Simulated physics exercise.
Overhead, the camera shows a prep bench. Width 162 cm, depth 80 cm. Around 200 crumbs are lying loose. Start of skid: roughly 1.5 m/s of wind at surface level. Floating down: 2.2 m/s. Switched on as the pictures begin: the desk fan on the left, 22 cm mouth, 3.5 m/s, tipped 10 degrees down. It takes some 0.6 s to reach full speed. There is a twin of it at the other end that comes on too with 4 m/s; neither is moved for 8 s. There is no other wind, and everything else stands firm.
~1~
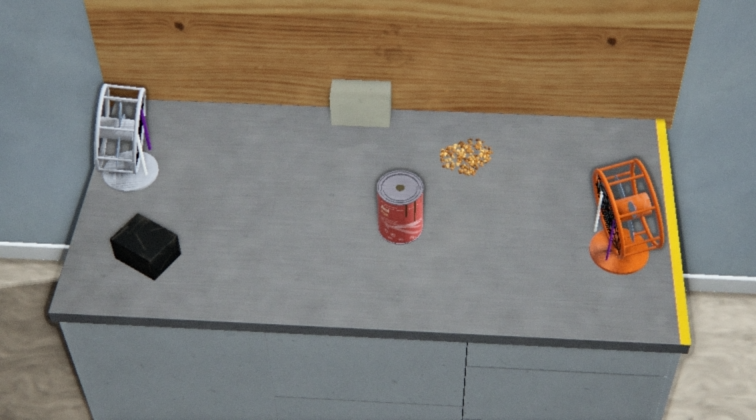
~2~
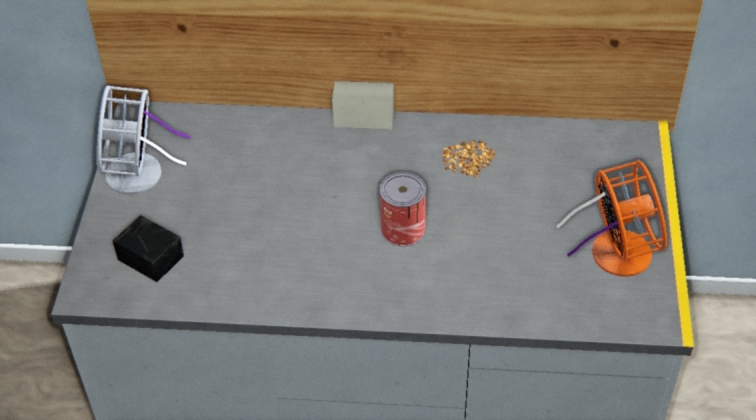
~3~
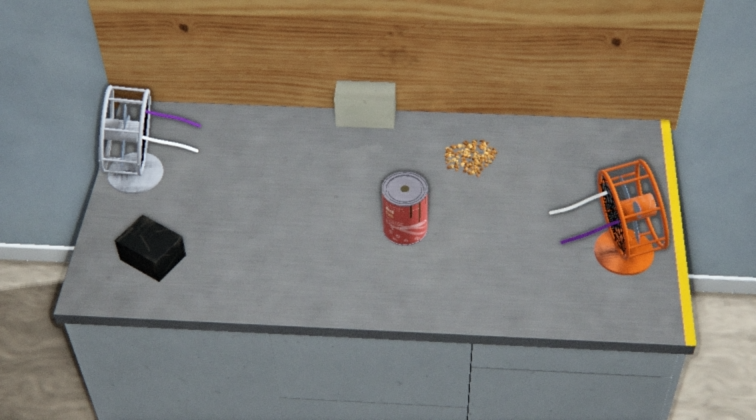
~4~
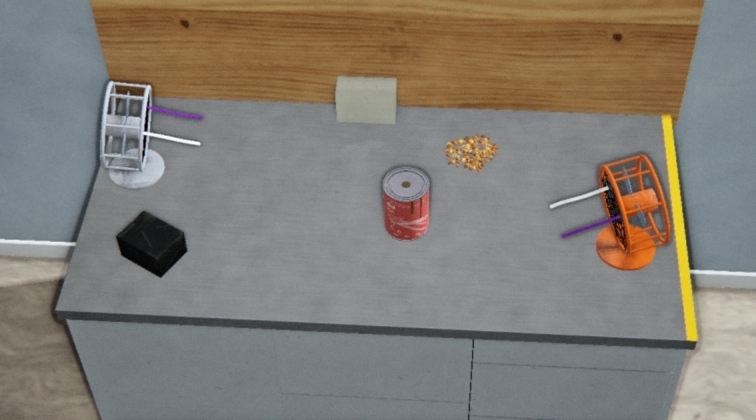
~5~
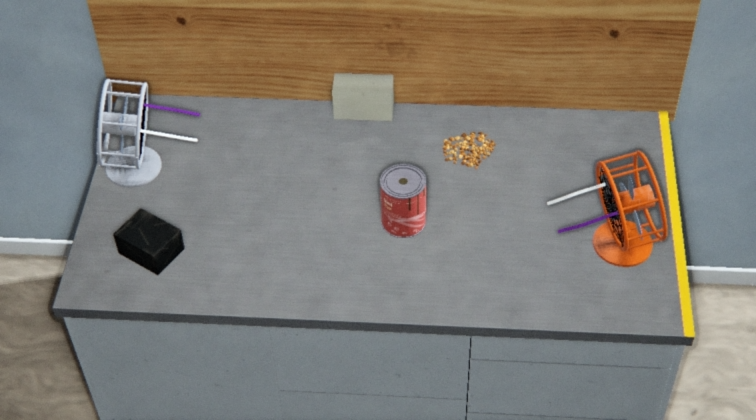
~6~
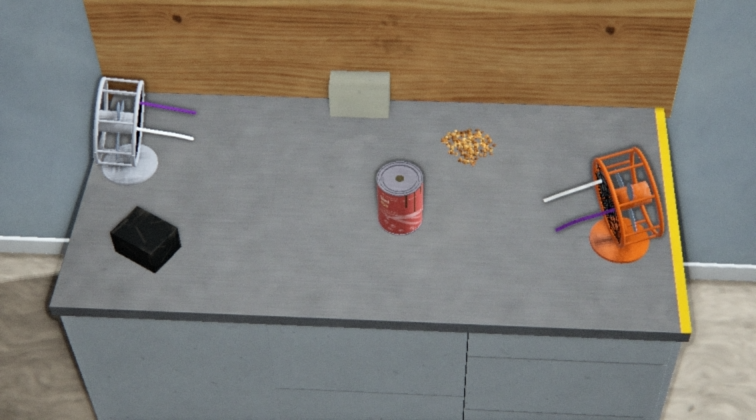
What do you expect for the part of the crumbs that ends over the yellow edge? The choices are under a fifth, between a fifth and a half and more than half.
It will be past the halfway mark.
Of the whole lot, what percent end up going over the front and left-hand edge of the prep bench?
I'd guess around 0 in a hundred at the front and around 0 in a hundred on the left-hand side.
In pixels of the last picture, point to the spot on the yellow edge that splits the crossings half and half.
I'd point to somewhere near (665, 122).
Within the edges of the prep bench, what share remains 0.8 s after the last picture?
Around 40 %.
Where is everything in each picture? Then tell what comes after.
In the first picture, the middle of the crumbs is near (464, 155), none has stirred yet, the mouth of the desk fan is at (120, 129) and that of the second one at (628, 209).
In the second picture, the middle of the crumbs is near (467, 157), none has stirred yet and the yellow edge is centred on (679, 225).
In the third picture, the middle of the crumbs is near (469, 156), none has stirred yet, the top of a tin is at (405, 188) and the top of a block is at (365, 91).
In the fourth picture, the middle of the crumbs is near (470, 152) and none has stirred yet.
In the fifth picture, the middle of the crumbs is near (467, 148) and none has stirred yet.
In the sixth picture, the middle of the crumbs is near (469, 145), the farthest in sight from the desk fan is at (494, 146) and about 15 % have left their places.
Then, 0.8 s after the last picture, 62 % are over the yellow edge; the middle of those left on the top is near (609, 106); 26 % are gone or lie where they will stay.
Then, 1.8 s after the last picture, 100 % are over the yellow edge; 100 % are gone or lie where they will stay.
Then, 3.6 s after the last picture, 100 % are over the yellow edge; 100 % are gone or lie where they will stay.
Then, 7.2 s after the last picture, at the end, 100 % are over the yellow edge.
